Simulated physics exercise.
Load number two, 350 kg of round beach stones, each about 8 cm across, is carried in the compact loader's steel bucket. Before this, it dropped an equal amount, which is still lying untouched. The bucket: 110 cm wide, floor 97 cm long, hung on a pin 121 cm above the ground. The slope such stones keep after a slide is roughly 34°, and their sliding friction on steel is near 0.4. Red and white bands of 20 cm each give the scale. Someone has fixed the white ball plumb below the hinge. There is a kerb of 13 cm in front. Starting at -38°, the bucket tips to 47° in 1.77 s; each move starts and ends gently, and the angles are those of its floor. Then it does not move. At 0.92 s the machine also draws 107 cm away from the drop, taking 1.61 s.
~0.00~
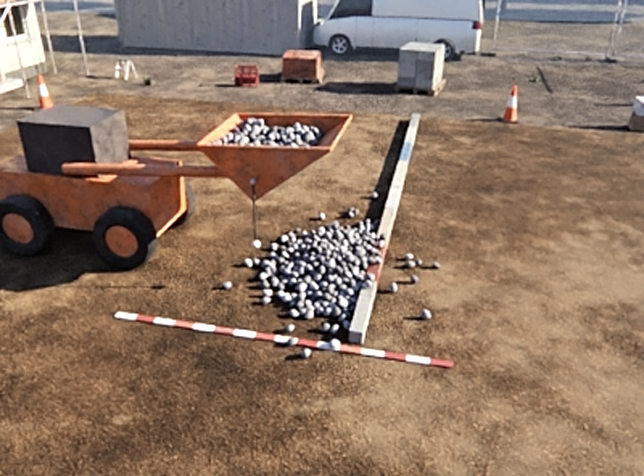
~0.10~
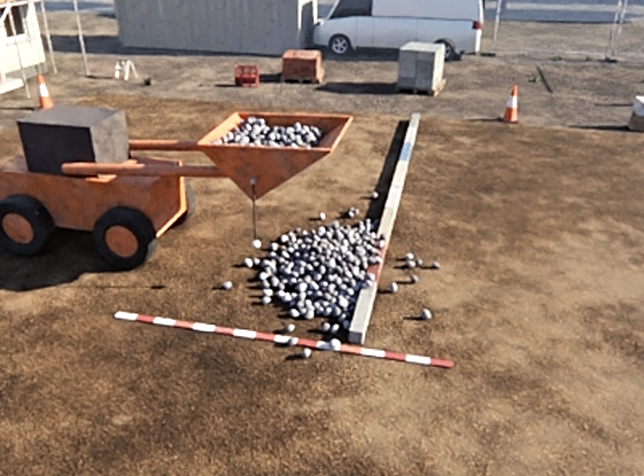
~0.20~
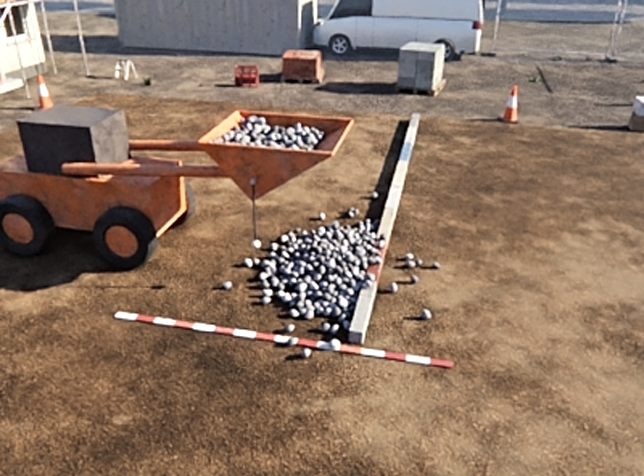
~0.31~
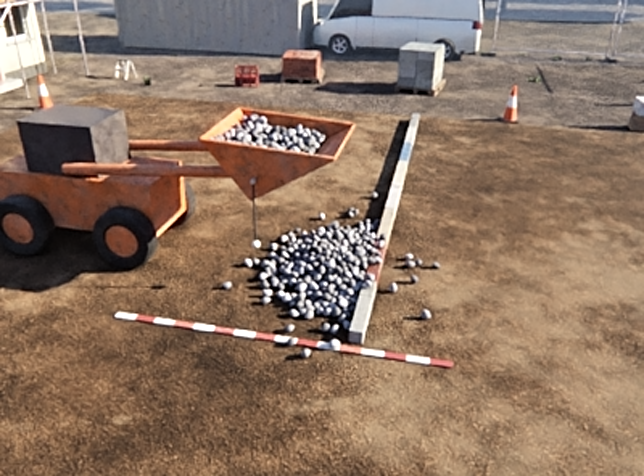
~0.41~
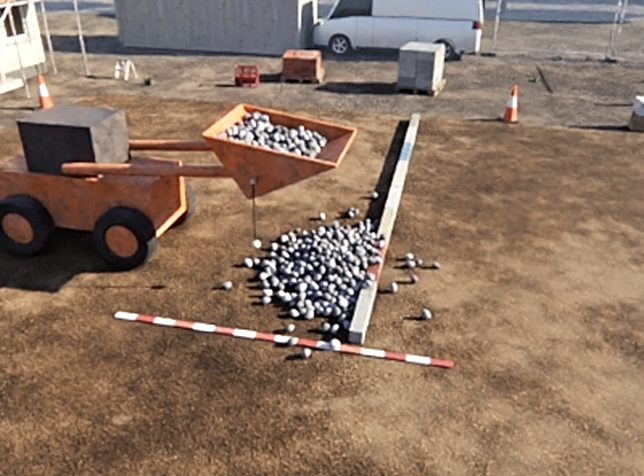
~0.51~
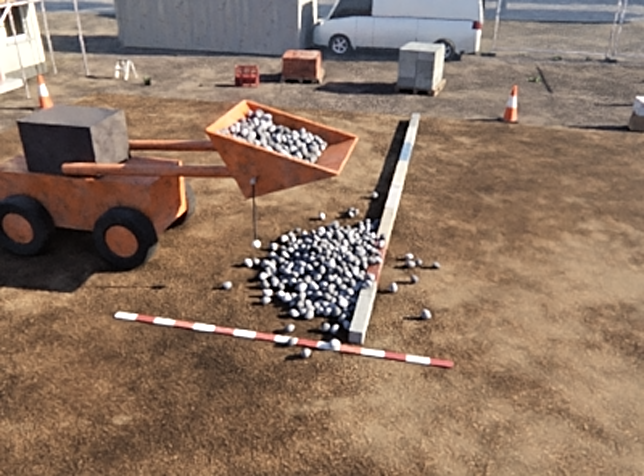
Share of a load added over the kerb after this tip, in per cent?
Some 1 %.
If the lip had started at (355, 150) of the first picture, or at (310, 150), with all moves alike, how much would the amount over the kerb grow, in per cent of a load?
Roughly 5 and 0 percent, in that order.
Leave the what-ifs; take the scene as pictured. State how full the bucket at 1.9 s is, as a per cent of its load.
Some 0 %, roughly, is held.
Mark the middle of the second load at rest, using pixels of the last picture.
(303, 254).
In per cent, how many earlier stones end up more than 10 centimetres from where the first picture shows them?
10 %.
After 1.3 s the floor is at 34°; in per cent of one load, 88 in the bucket, 111 on this side of the kerb, 2 over the kerb; the foremost stones are at (410, 273).
After 1.9 s the floor is at 47°; in per cent of one load, 0 in the bucket, 198 on this side of the kerb, 2 over the kerb; the foremost stones are at (412, 278).
After 3.0 s the floor is at 47°; in per cent of one load, 0 in the bucket, 198 on this side of the kerb, 2 over the kerb; the foremost stones are at (424, 280).
After 5.7 s the floor is at 47°; in per cent of one load, 0 in the bucket, 198 on this side of the kerb, 2 over the kerb; the foremost stones are at (424, 280). Net gain over the kerb, 1.
